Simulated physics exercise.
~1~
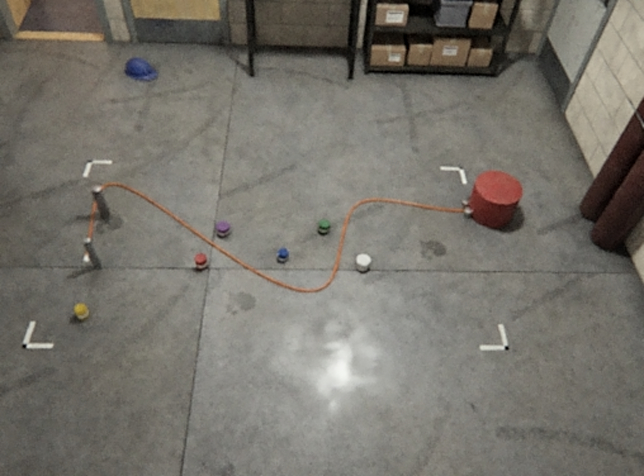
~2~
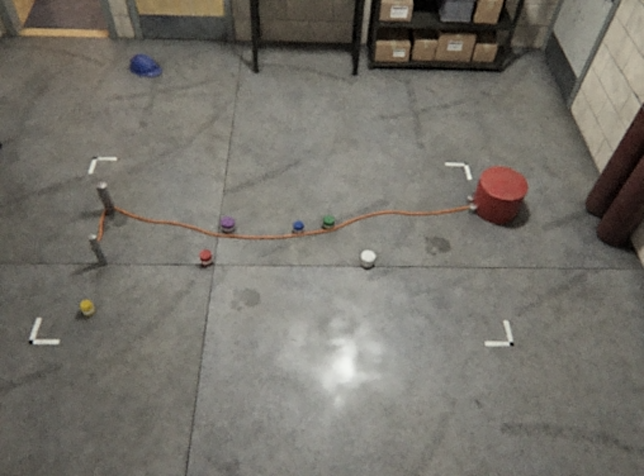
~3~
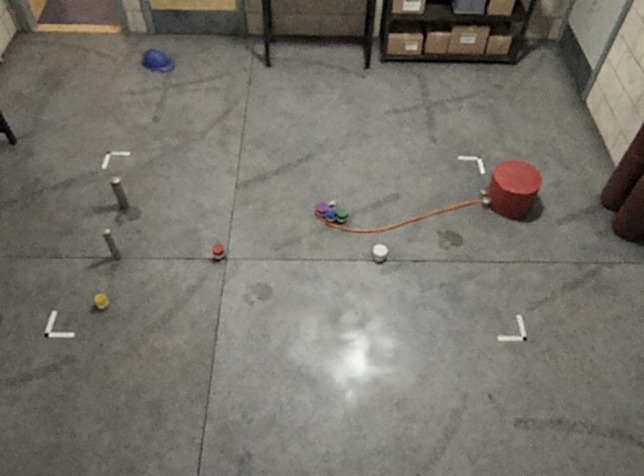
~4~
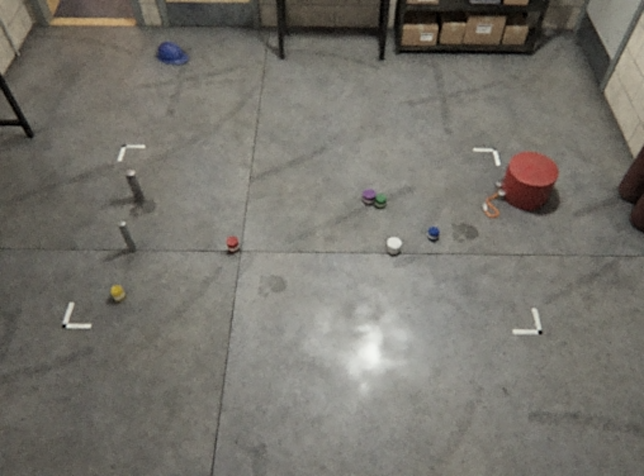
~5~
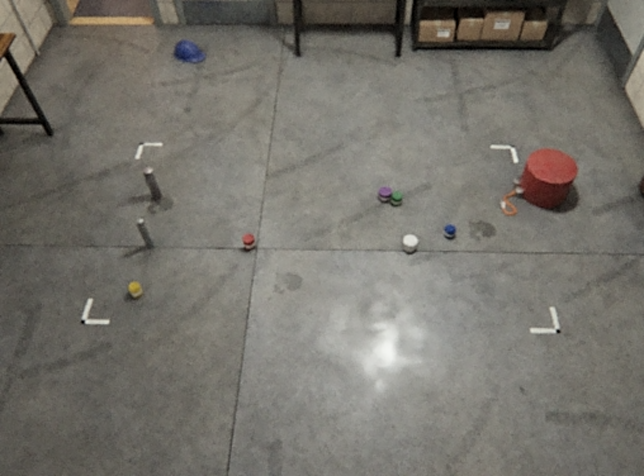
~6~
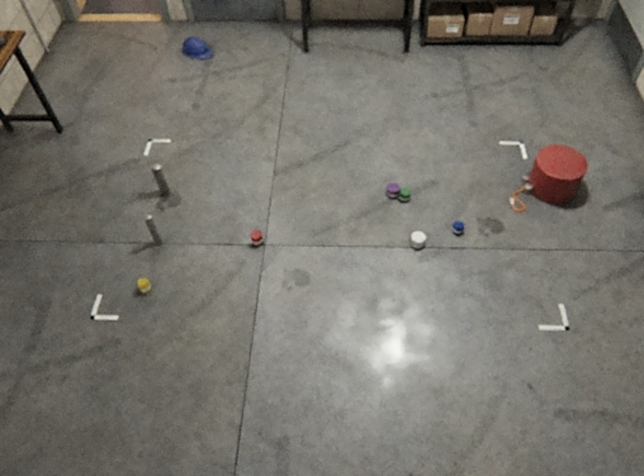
At first, an orange lead snakes across a concrete floor from two short posts on the left to a red reel on the right, with six small coloured containers scattered around it. The lead pulls straighter toward the reel, nudging the blue jar up and right. Its loose end then comes away from the posts and sweeps the purple tin along until it gathers beside the blue jar and green canister. The cluster shifts right, and the blue jar travels farther, past the white canister. Finally, only a short orange end remains by the reel, the purple and green containers sit together, and the red, yellow and white ones remain in place.
